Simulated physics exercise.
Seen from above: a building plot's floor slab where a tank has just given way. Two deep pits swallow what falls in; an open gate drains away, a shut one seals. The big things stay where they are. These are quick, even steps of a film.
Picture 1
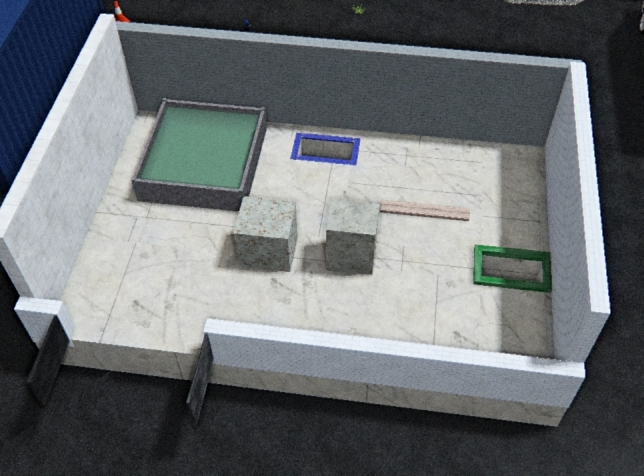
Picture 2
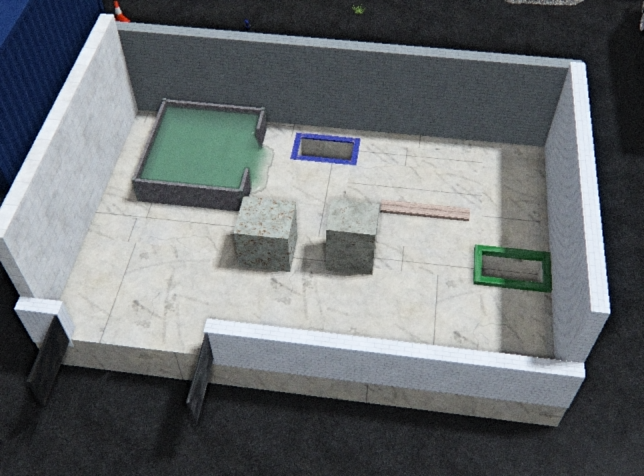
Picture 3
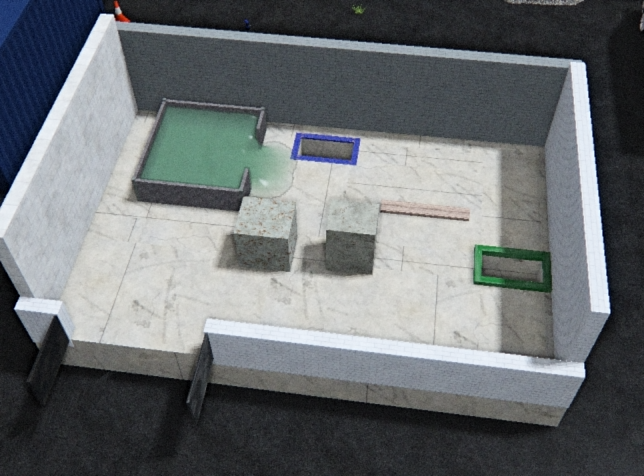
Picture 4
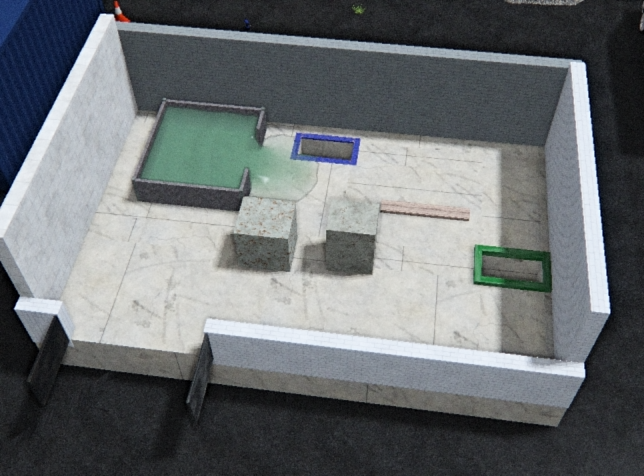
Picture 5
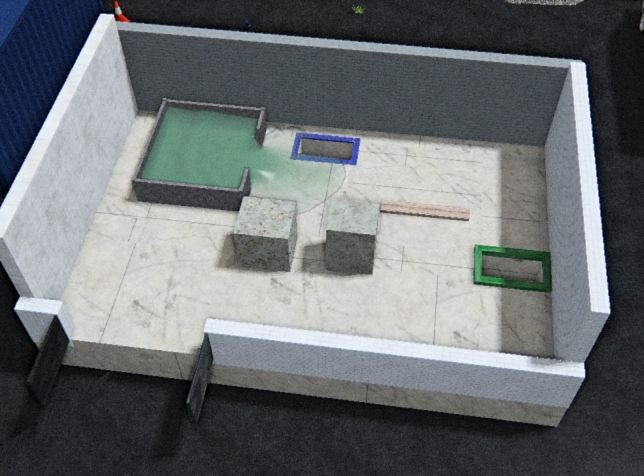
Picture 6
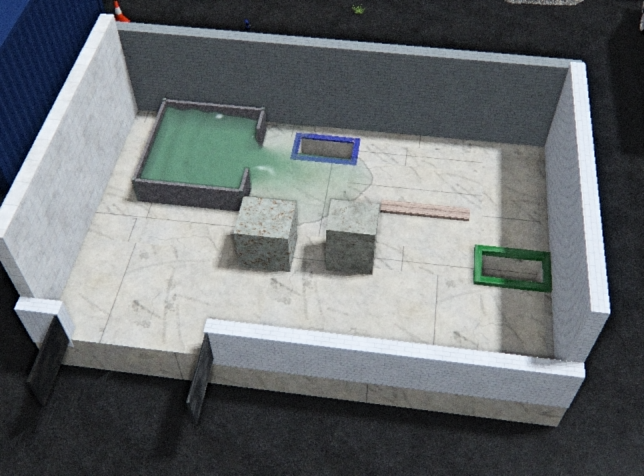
At first, green water sits still in a square, dark-walled tank on a pale, walled floor slab. Then a gap opens in the tank's right side and water pours out, spreading rightward across the floor in a thin sheet, past the blue-framed pit's near side and around the two stone blocks.
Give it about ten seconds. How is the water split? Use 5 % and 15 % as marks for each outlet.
The gate takes not even 5 %; the green pit takes not even 5 %; the blue pit takes above 15 %.
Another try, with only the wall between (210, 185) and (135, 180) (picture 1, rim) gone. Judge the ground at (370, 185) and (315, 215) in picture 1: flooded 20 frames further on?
In turn: No water, clear.
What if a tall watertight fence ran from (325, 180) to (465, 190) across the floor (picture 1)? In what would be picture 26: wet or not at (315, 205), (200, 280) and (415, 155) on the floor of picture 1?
In turn: Awash, dry, under water.
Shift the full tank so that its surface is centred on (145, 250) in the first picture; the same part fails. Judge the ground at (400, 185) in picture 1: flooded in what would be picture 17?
Answer: Not flooded.
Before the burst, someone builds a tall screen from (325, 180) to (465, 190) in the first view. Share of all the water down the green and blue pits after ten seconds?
In per cent: Green 0, blue 35.
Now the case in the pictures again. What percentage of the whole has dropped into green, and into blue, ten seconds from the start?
About 0 and 28 per cent.
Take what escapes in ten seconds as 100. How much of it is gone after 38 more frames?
About 70 per cent.
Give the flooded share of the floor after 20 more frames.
Close to 40 %.
A moment on, water covers 20 % of the floor; the gate 0 %, the green pit 0 %, the blue pit 5 %.
Next, water covers 35 % of the floor; the gate 0 %, the green pit 0 %, the blue pit 9 %.
Then, water covers 40 % of the floor; the gate 0 %, the green pit 0 %, the blue pit 14 %.
Later, water covers 50 % of the floor; the gate 0 %, the green pit 0 %, the blue pit 21 %.
In the end, water covers 65 % of the floor; the gate 0 %, the green pit 1 %, the blue pit 28 %.
